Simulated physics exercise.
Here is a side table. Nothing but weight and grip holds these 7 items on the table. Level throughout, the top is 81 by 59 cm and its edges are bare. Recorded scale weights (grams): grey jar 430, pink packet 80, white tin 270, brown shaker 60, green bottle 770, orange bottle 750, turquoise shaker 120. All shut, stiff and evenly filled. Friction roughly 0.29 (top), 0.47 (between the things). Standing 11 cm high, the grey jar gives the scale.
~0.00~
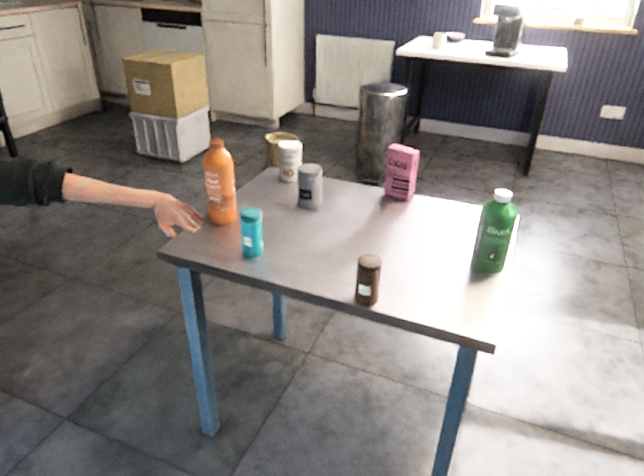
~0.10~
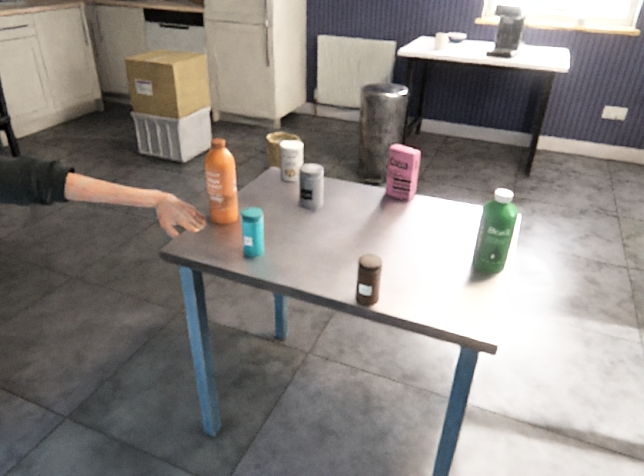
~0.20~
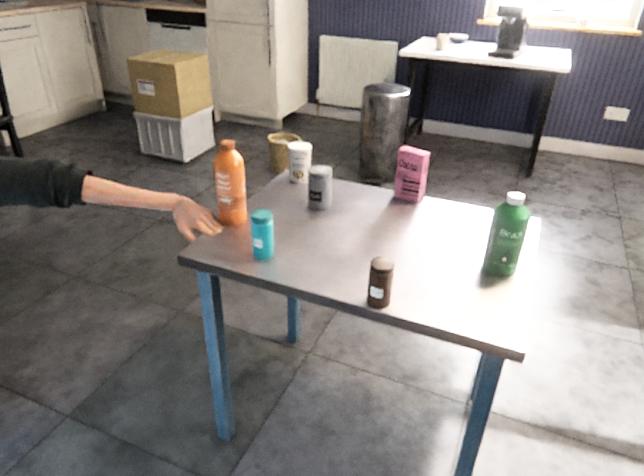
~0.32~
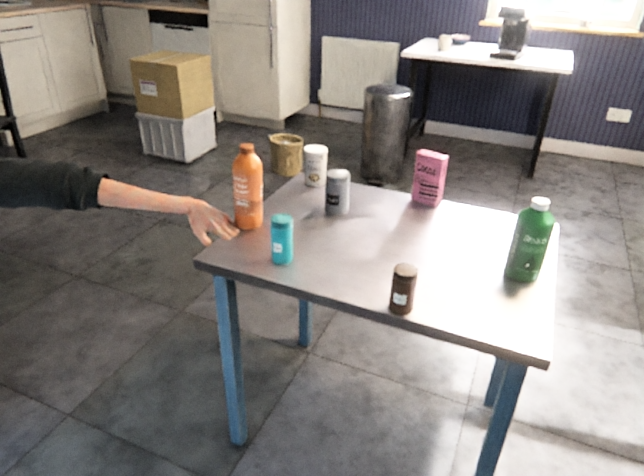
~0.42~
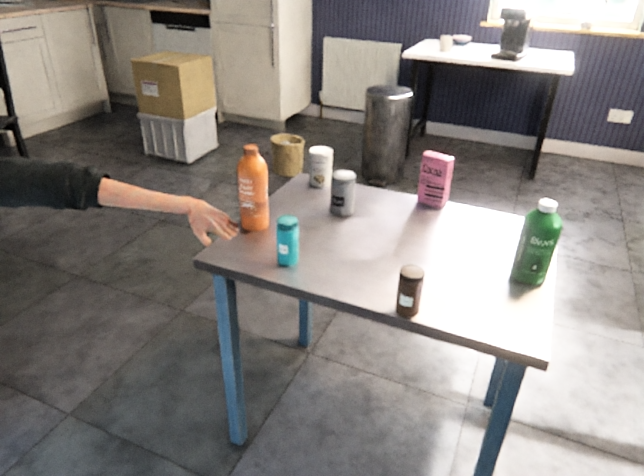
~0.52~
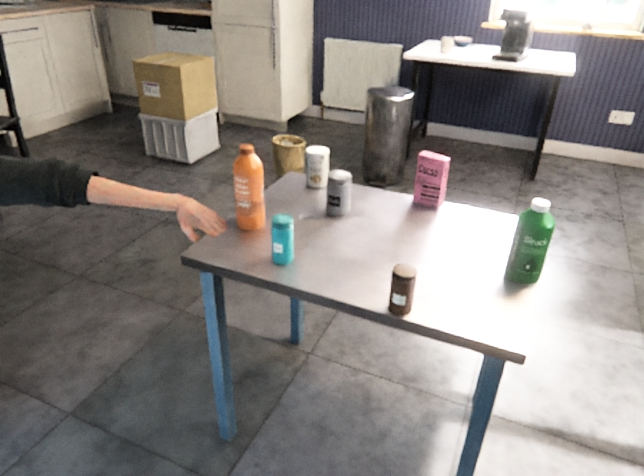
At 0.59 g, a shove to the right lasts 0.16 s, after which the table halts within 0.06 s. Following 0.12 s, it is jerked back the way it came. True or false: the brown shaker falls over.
False, the brown shaker keeps standing.
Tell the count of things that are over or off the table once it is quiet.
The count is 0.
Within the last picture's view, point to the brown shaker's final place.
About (372, 281).
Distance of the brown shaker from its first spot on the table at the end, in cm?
I'd say about 1 cm between start and finish.
After 0.62 s, brown shaker moved 4 cm near (385, 284); green bottle moved 5 cm; pink packet moved 5 cm.
After 0.72 s, brown shaker moved 2 cm near (373, 281); green bottle moved 3 cm; pink packet moved 2 cm.
In the end (1.3 s), all 7 under 5 cm from the start. In the last view, brown shaker near (372, 281).
